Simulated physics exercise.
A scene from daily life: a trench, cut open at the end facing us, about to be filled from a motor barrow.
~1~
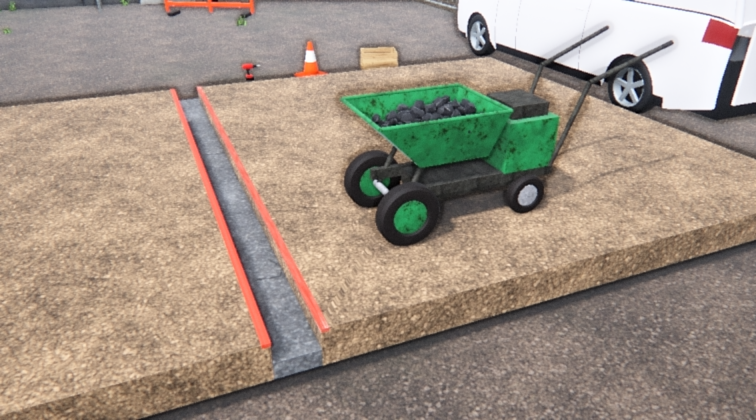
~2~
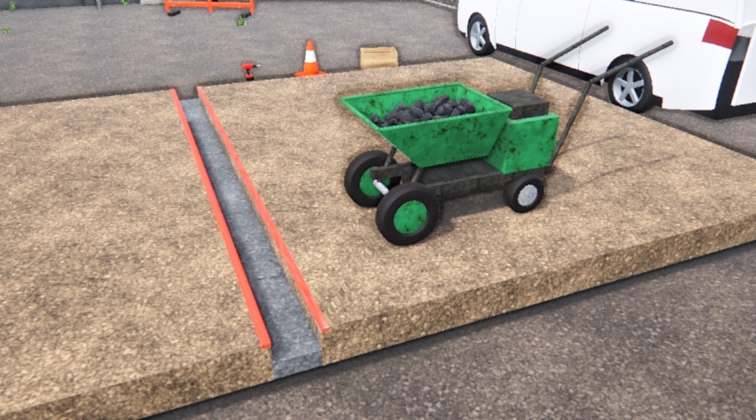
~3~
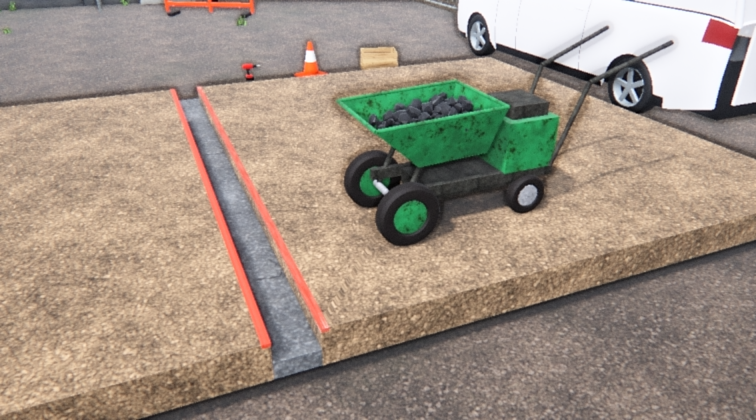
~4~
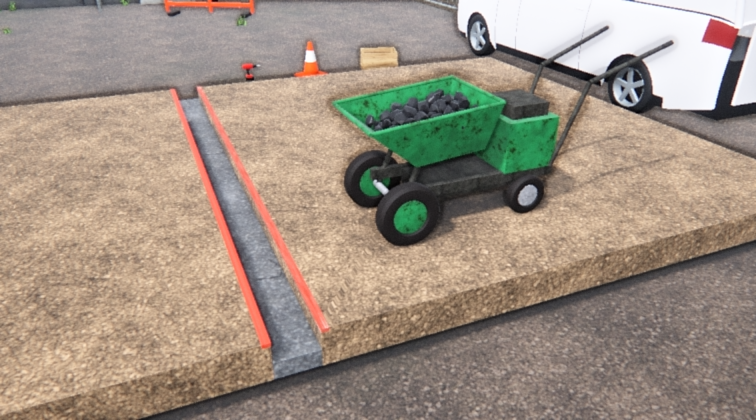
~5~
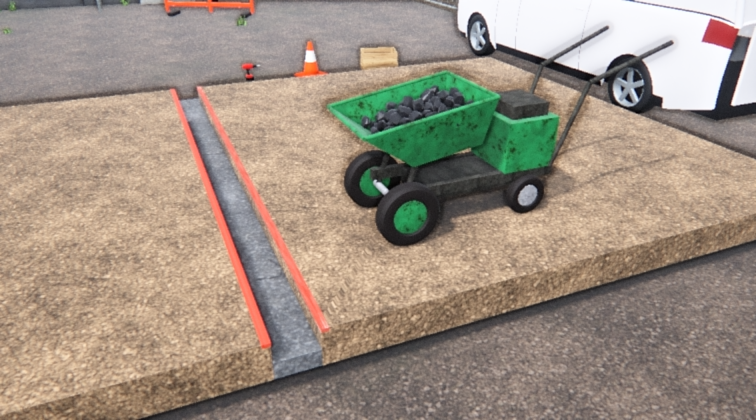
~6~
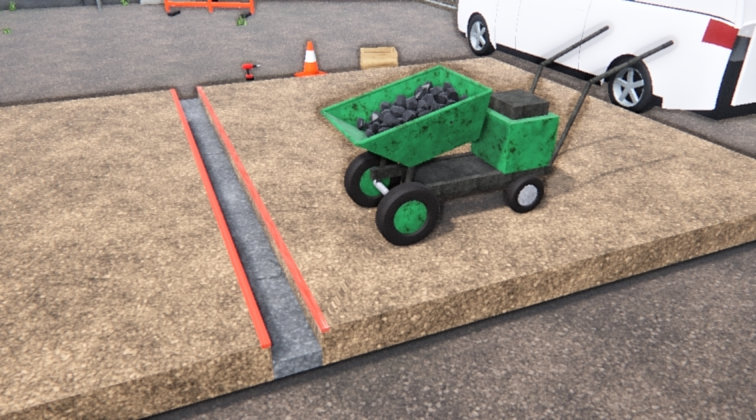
The clip opens on a green motor barrow loaded with dark lumps of coal, standing still to the right of a narrow trench edged with red strips. Its skip, level at first, slowly tilts a little toward the left, while the wheels, handles and surroundings stay where they are.
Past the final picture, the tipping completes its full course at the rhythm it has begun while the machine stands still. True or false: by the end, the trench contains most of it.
True.
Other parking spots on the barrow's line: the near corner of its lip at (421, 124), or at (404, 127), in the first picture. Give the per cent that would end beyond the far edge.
Try 1: 0 %. Try 2: 0 %.
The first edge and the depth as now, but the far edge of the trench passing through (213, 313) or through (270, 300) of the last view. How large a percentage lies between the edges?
In order: 90 per cent, then 50 per cent.
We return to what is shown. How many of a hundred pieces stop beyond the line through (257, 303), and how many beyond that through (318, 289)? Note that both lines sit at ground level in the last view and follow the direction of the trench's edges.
Around 10 per cent for the first, around 90 per cent for the second.
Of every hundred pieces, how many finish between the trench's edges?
My estimate is some 75 %.
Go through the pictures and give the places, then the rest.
The first picture shows lip of the skip at (380, 130), level; top of the load at (441, 115), lumps of coal; first edge of the trench at (306, 291); far edge at (251, 304), the trench under half as wide as the skip, and about half as deep as wide.
The second picture shows lip of the skip at (379, 131), level; top of the load at (440, 114).
The third picture shows lip of the skip at (376, 132), tipped barely; top of the load at (438, 113).
The fourth picture shows lip of the skip at (371, 135), tipped barely; top of the load at (443, 108).
The fifth picture shows lip of the skip at (365, 139), tipped a little; top of the load at (443, 112).
The sixth picture shows lip of the skip at (357, 145), tipped a little; top of the load at (437, 109); first edge of the trench at (306, 291); far edge at (251, 304).
Soon, skip tipped steeply; all in the skip.
A while on, skip tipped steeply; most in the skip; a small part short of the trench; a small part in or heaped over the trench; a stray few falling.
Towards the end, skip tipped right over; a small part in the skip; a small part short of the trench; most in or heaped over the trench; a small part beyond it.
Finally, skip tipped right over; a stray few in the skip; a small part short of the trench; most in or heaped over the trench; a small part beyond it.
